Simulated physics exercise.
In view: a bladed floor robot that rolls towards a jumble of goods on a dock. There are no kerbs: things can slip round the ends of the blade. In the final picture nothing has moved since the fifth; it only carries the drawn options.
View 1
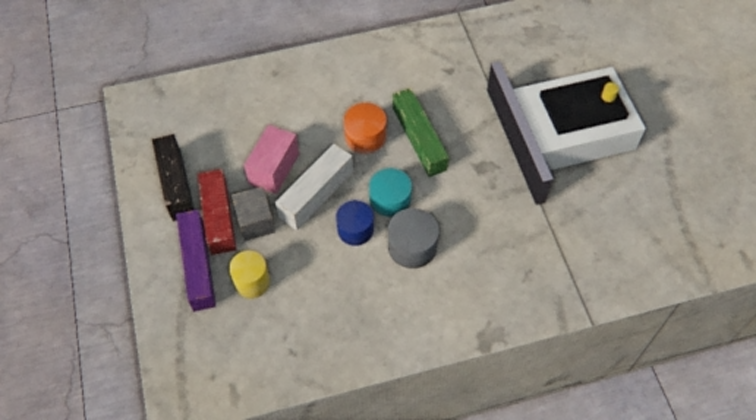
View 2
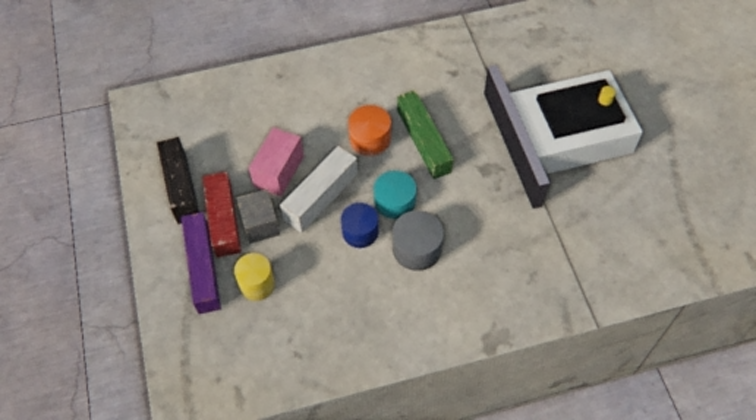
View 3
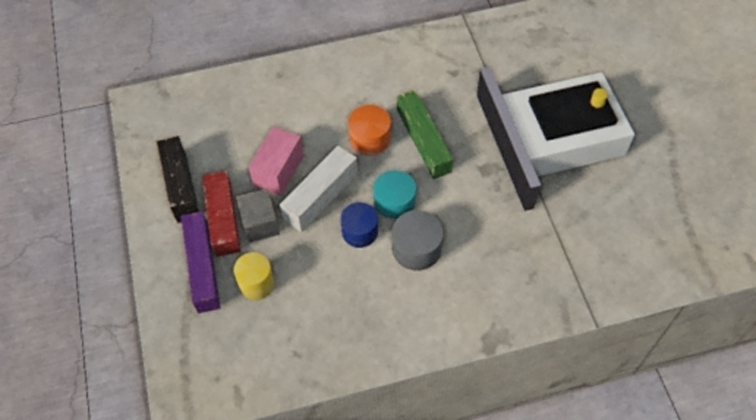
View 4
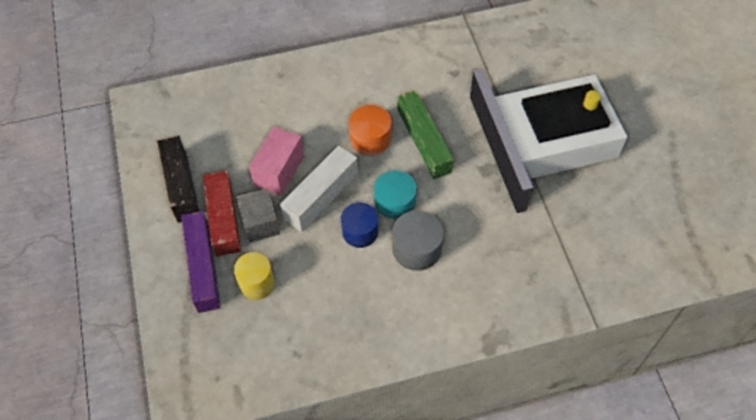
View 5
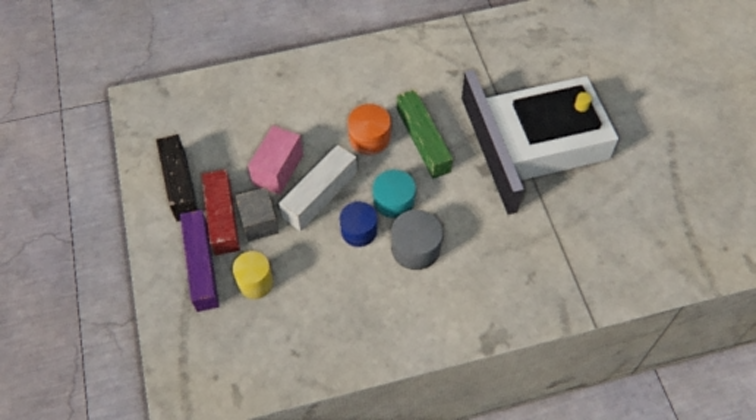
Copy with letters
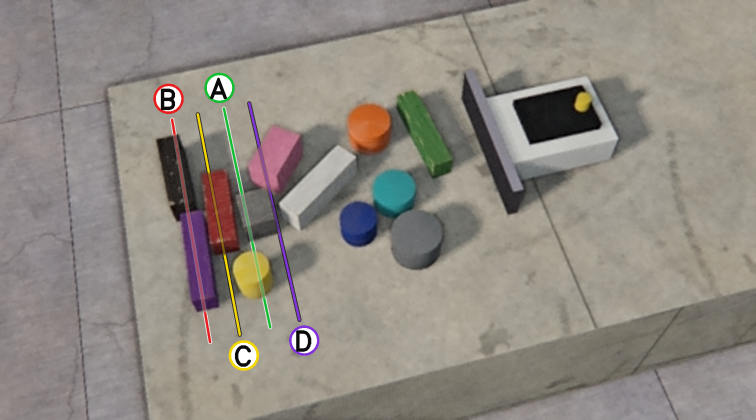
A bladed floor robot rolls slowly left across a dock towards a jumble of colourful goods.
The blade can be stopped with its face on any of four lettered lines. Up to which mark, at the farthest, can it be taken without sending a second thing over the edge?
No farther than A.
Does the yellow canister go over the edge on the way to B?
By then, no.
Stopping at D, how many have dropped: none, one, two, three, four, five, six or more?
The count is none.
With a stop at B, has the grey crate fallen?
Yes.
On the copy, A at (245, 209); B at (190, 222); C at (217, 216); D at (272, 203).
On A. First, robot (465, 134); grey canister (406, 247); orange canister (346, 135).
Then, robot (376, 154); purple bar (185, 263); red bar (206, 214).
Finally, robot (306, 170); black bar (122, 179); red bar (136, 232); none fallen.
By contrast, B drops five; C drops two; D is within the limit but short.
